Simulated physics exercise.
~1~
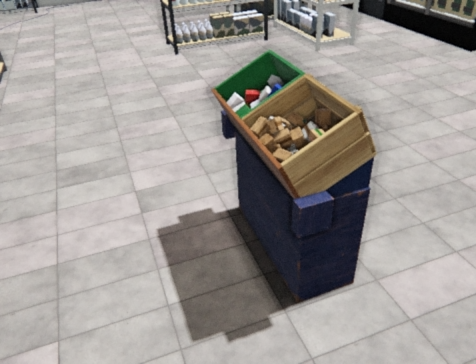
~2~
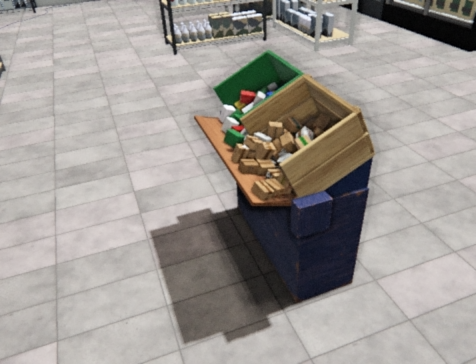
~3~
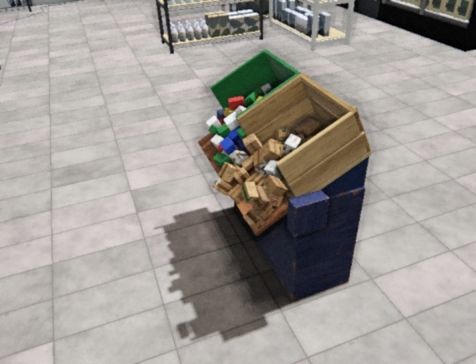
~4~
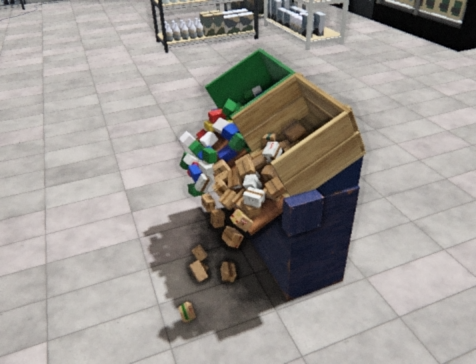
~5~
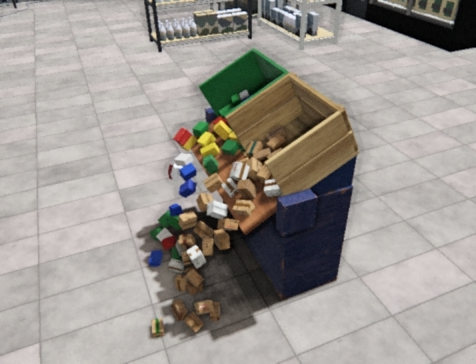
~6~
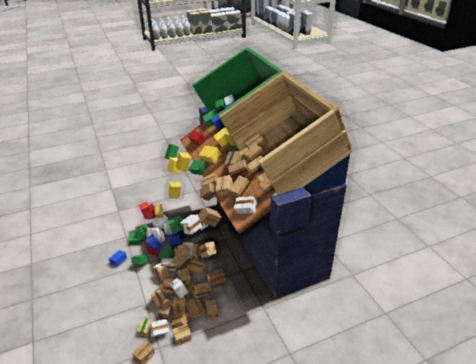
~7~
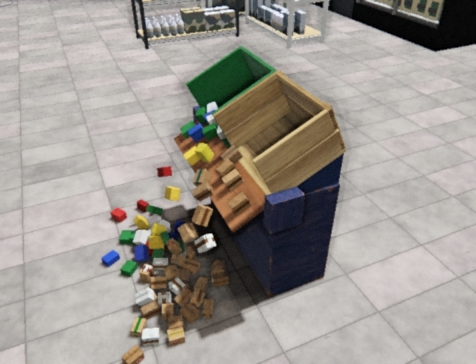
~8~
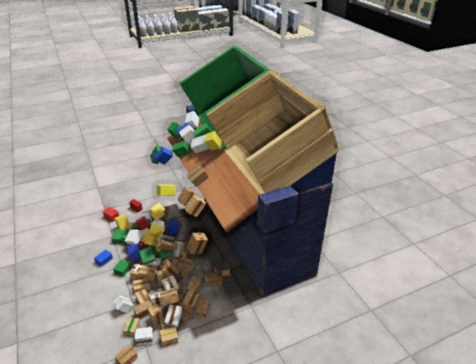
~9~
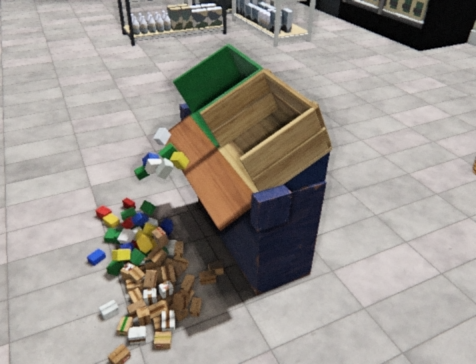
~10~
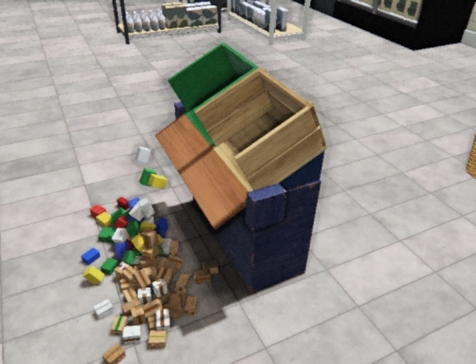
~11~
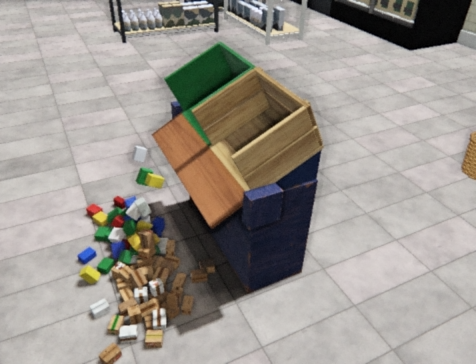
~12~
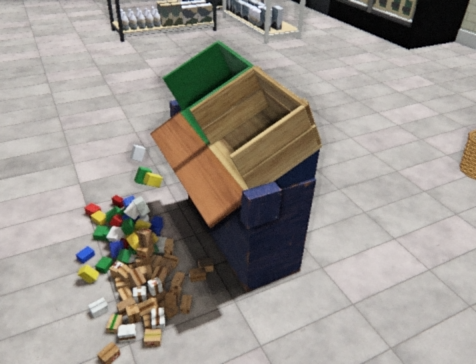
Wooden parcels and colourful toy bricks sliding over an opened flap from two tilted chutes, emptying both into a heap on the tiled floor.
